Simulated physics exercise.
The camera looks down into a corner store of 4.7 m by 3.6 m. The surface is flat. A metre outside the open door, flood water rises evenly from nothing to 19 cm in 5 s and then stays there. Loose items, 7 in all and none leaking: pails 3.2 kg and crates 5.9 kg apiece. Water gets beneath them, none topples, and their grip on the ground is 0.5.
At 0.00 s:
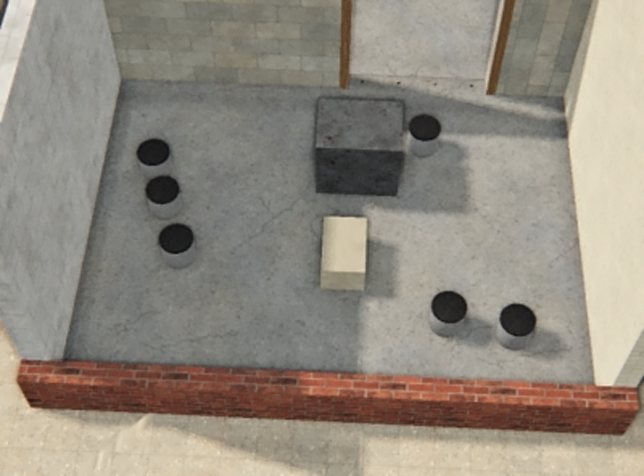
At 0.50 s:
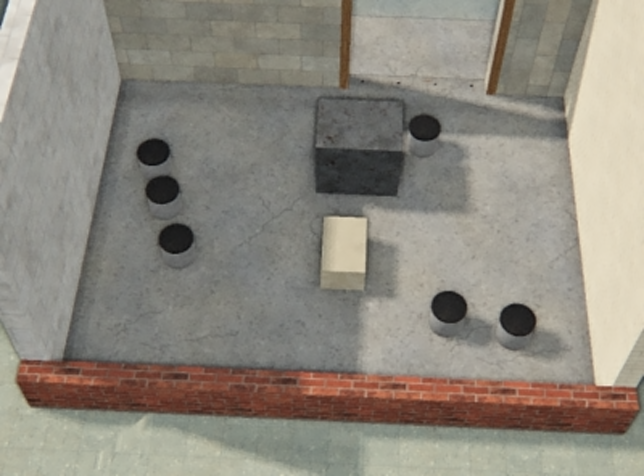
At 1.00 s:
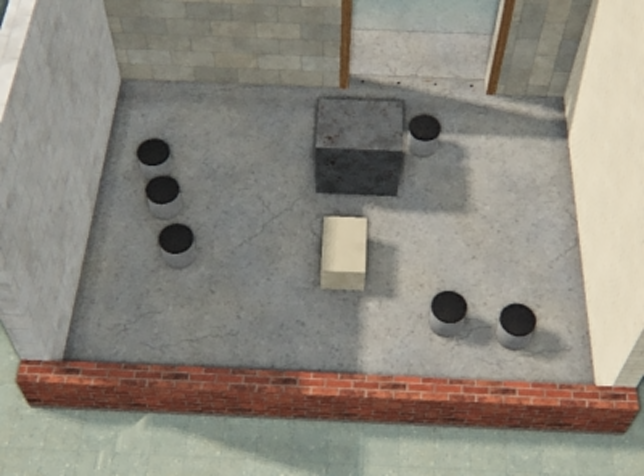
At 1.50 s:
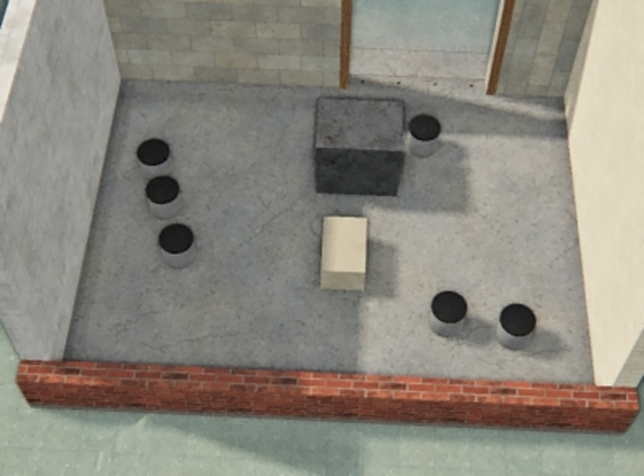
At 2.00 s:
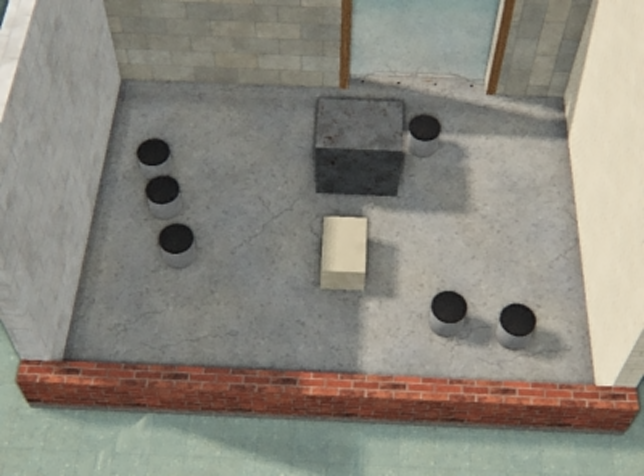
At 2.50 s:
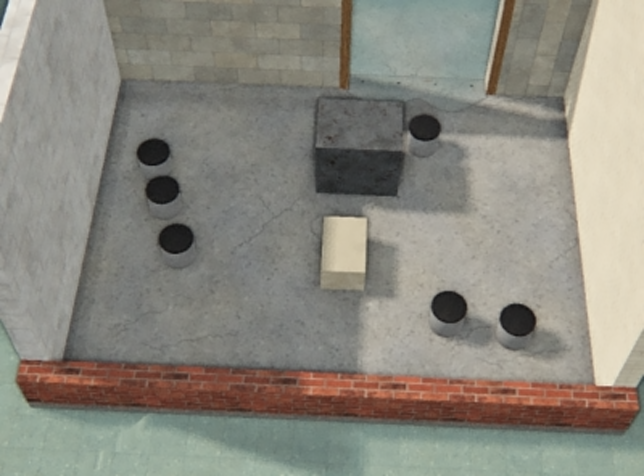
The clip opens on a walled concrete floor holding six dark-topped pails, a black block and a pale block, with dry paving outside. Greenish water then covers the ground beyond the low brick wall and deepens in colour beyond the doorway, while the pails and blocks stay still.
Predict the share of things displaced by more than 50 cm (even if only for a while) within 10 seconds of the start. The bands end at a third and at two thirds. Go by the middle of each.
It is between one and two thirds.
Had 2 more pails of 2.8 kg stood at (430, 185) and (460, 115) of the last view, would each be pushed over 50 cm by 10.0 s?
In turn: Over, more.
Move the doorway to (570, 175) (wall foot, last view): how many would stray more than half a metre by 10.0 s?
Then 4.
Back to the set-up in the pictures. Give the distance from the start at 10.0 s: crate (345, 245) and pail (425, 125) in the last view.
In turn: 10 cm, 350 cm.
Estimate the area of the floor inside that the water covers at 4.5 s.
Some 4.0 m2.
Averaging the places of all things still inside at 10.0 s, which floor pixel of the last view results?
Around (181, 286).
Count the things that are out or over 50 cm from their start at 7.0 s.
I count 3.
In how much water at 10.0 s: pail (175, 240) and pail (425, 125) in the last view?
About 6 and 4 cm.
After 3.5 s 0 of 7 are over 50 cm from their spots; 0 afloat.
After 4.5 s 1 of 7 are over 50 cm from their spots; 0 afloat.
After 7.0 s 3 of 7 are over 50 cm from their spots; 3 afloat.
After 10.0 s 4 of 7 are over 50 cm from their spots, and 4 have been at some point; 6 afloat.
